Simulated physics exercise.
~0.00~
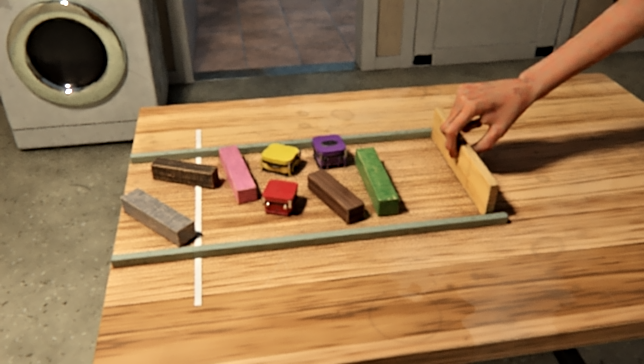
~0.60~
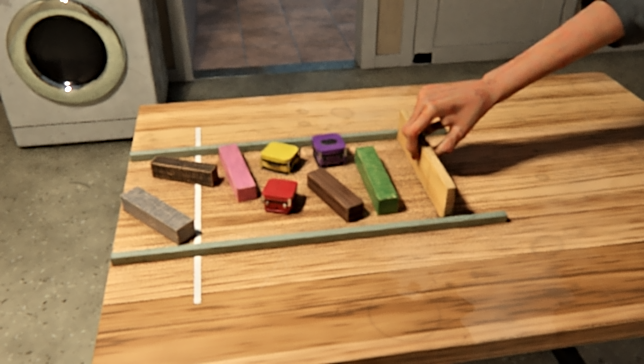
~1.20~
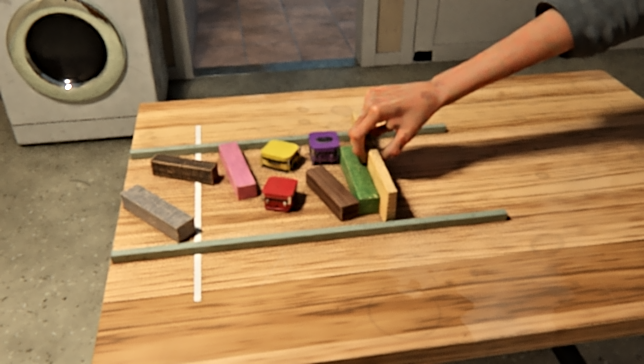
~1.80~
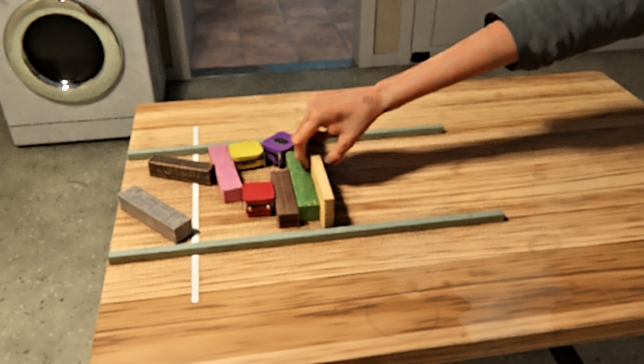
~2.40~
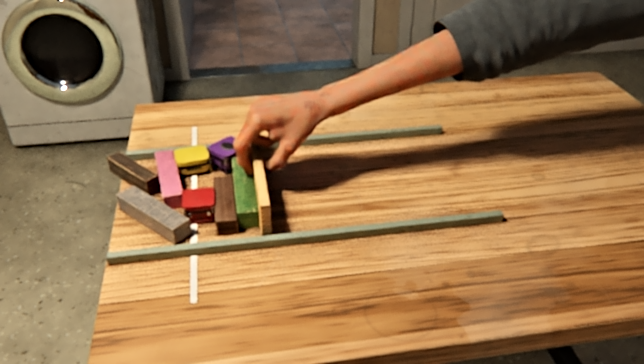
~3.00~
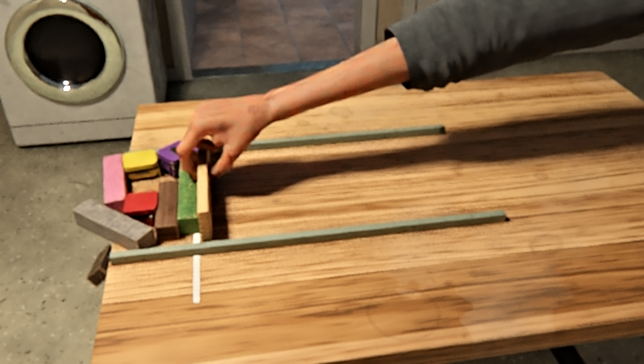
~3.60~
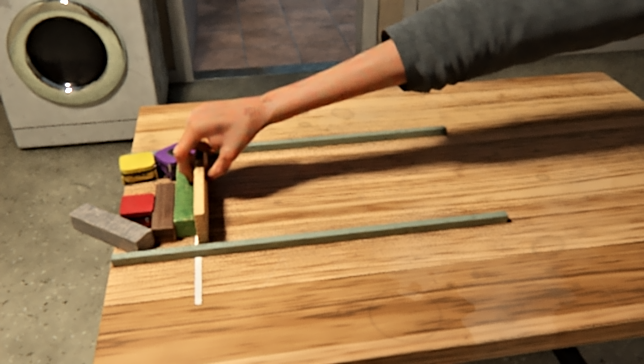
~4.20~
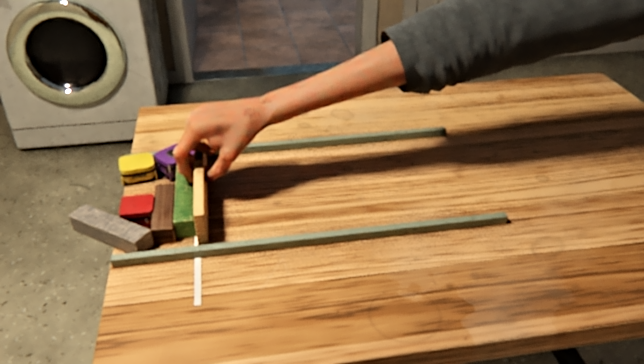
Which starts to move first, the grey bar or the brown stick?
The brown stick starts to move first, and the grey bar shifts only later, as the pushed pieces crowd toward the table's left edge.
A hand slides a board left to the tape, pushing the pink and black bars off.
